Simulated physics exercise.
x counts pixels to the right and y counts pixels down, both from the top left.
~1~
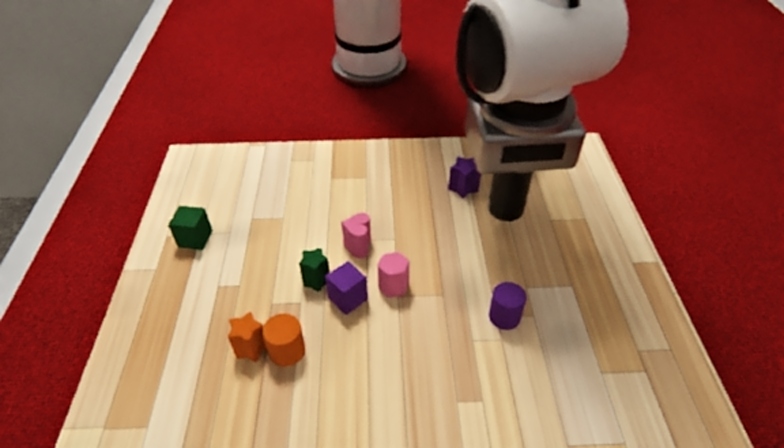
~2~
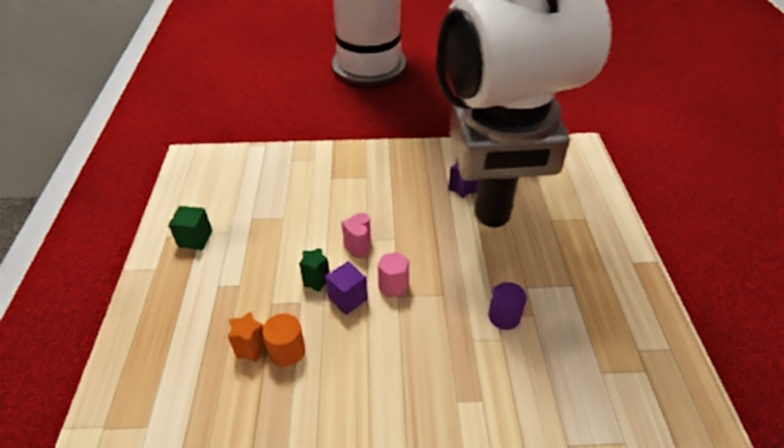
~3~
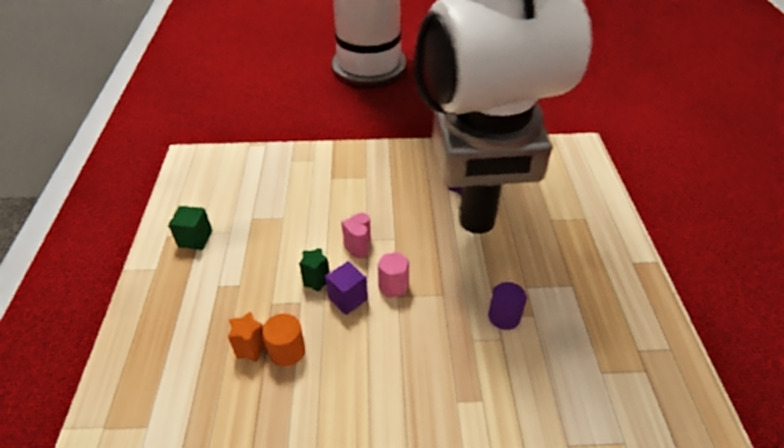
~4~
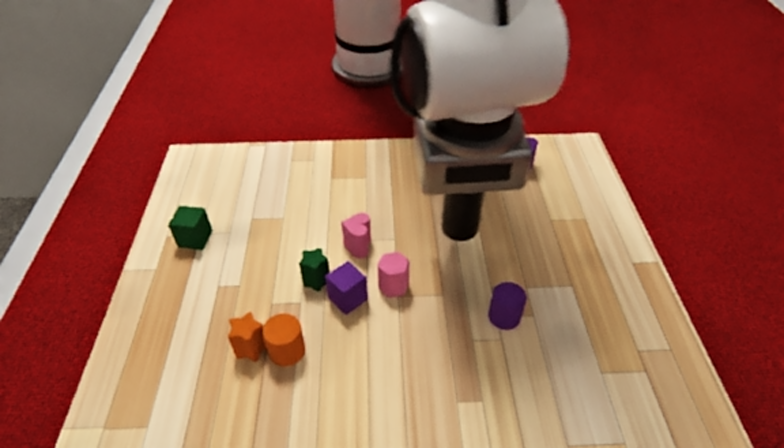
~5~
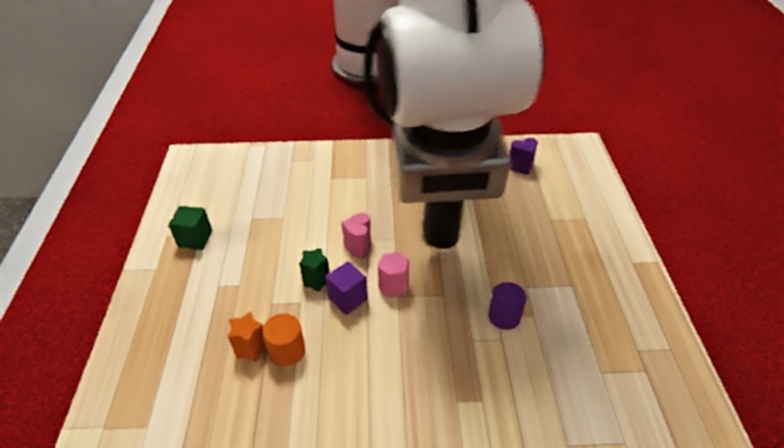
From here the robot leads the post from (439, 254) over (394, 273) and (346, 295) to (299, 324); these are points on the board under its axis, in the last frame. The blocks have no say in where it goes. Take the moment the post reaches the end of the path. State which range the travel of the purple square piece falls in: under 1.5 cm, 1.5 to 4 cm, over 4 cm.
Overall it shifts more than 4 cm.
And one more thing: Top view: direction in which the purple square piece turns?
The sense of turning is anti-clockwise.
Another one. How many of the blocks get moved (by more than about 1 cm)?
Going by the path, three or more blocks will move.
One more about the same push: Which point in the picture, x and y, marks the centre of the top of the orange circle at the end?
The middle of its upper face should be somewhere near (256, 362).
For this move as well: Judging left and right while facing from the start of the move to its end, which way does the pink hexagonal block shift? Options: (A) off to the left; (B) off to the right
Answer: A.
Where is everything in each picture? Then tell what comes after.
In the first frame, lower end of the post at (506, 210), tops of blocks, orange circle at (281, 328), green star-shaped block at (313, 257), purple square piece at (346, 276), pink hexagonal block at (394, 263).
In the second frame, post at (492, 216), blocks as before.
In the third frame, post at (477, 222), blocks as before.
In the fourth frame, post at (460, 229), blocks as before.
In the fifth frame, post at (441, 237), orange circle at (281, 328), green star-shaped block at (313, 257), purple square piece at (346, 276), pink hexagonal block at (394, 263).
One third of the way, post at (393, 256); pink hexagonal block at (378, 275), turned 35° anticlockwise.
Two thirds of the way, post at (343, 278); purple square piece at (318, 300), turned 20° clockwise; pink hexagonal block at (366, 293), turned 95° anticlockwise.
At the end, post at (295, 308); orange circle at (256, 362); green star-shaped block not moved; purple square piece at (279, 333), turned 35° anticlockwise; pink hexagonal block at (366, 293), turned 95° anticlockwise.
